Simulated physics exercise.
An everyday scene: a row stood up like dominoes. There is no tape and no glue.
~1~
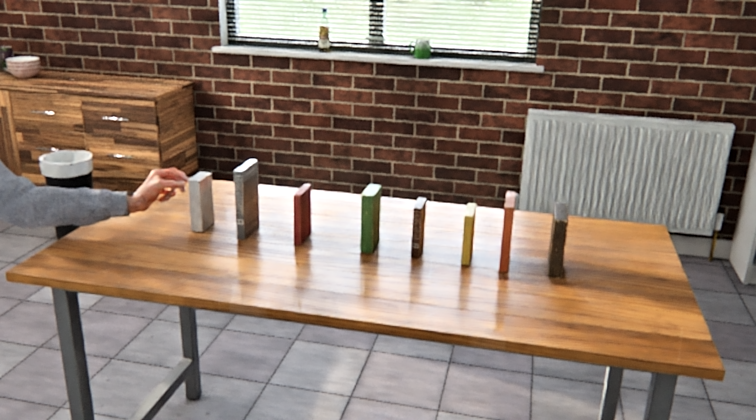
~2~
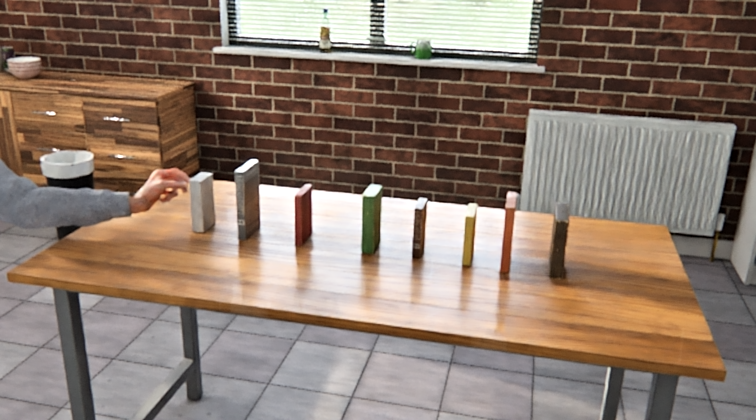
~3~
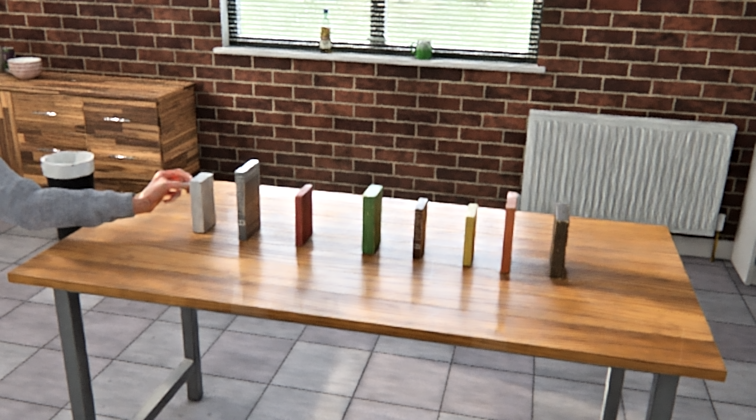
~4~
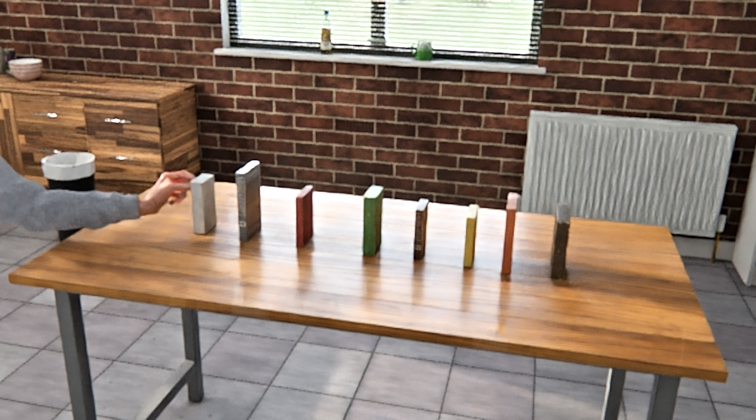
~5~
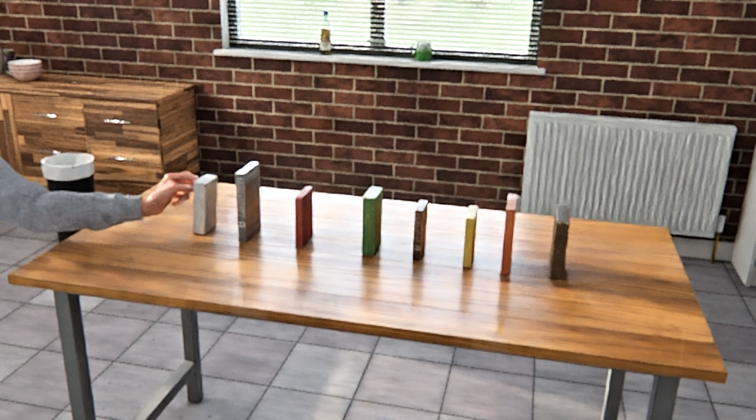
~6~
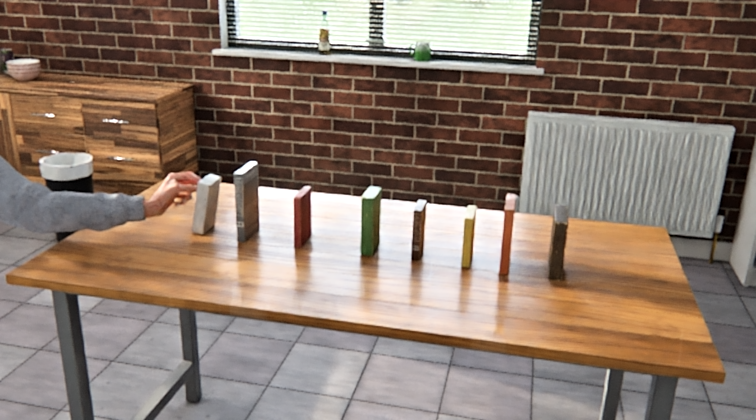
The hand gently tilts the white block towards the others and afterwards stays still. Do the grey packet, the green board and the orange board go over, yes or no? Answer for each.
Grey packet - yes, it goes over. Green board - no, it stays up. Orange board - no, it stays up.
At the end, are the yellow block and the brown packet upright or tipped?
The yellow block remains standing; the brown packet remains standing.
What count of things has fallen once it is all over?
That makes 3 altogether.
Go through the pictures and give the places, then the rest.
In the first frame, grey packet (247, 199); green board (371, 219); orange board (507, 231).
In the second frame, yellow block (470, 234); brown packet (420, 228).
In the third frame, red block (304, 215); yellow block (470, 235).
In the fourth frame, brown packet (421, 229); red block (305, 216).
In the fifth frame, white block 5° over; yellow block (470, 236); brown packet (420, 230).
In the sixth frame, white block 11° over; grey packet (248, 202); green board (371, 221); orange board (507, 233).
Then, 0.50 s after the last picture, white block 73° over; grey packet tipped 48° from how it was near (275, 213); red block tipped 8° from how it was.
Then, 0.70 s after the last picture, white block 79° over; grey packet on its side near (288, 230); red block on its side.
At rest, tipped over on the table, red block and grey packet; the other 4 in place. Seen from the same camera at the end, grey packet near (289, 231), green board near (371, 221).
